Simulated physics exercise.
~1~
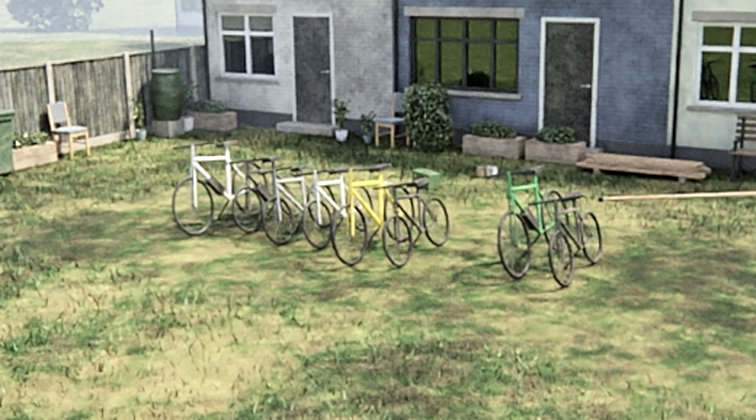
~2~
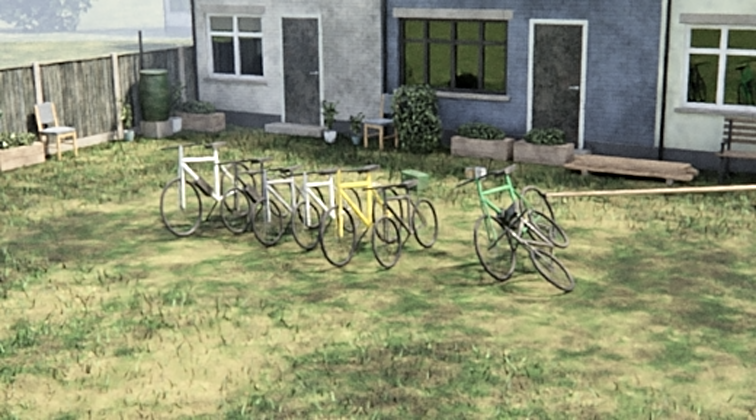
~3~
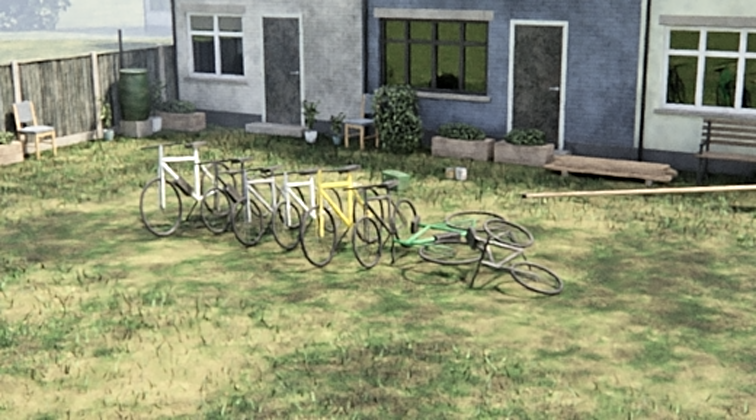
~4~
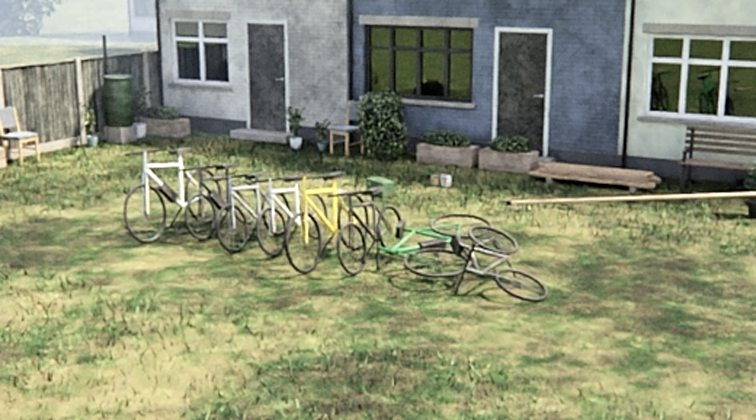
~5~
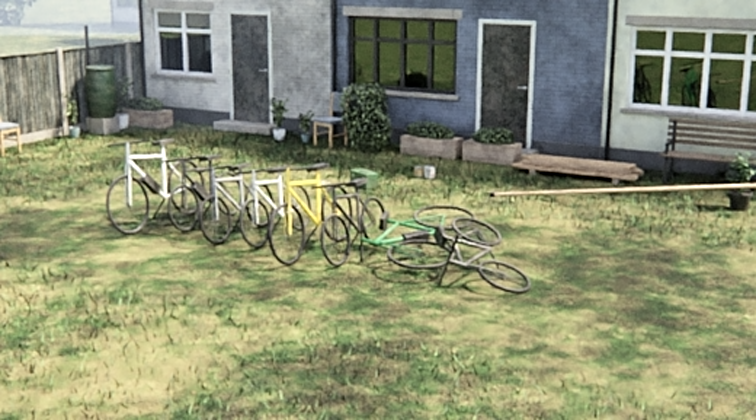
On a patchy lawn behind a row of houses, several bicycles stand in a line, with a yellow one near the middle and a green one beyond a gap to the right. A long pole lies out at the right, near the end bicycle. As the view drifts slowly right, the green bicycle and the dark one beside it begin to tip over. Both drop to the grass and come to rest in a tangle, the green one lying almost flat toward the row. The yellow bicycle and the others on the left stay upright, and nothing more falls.
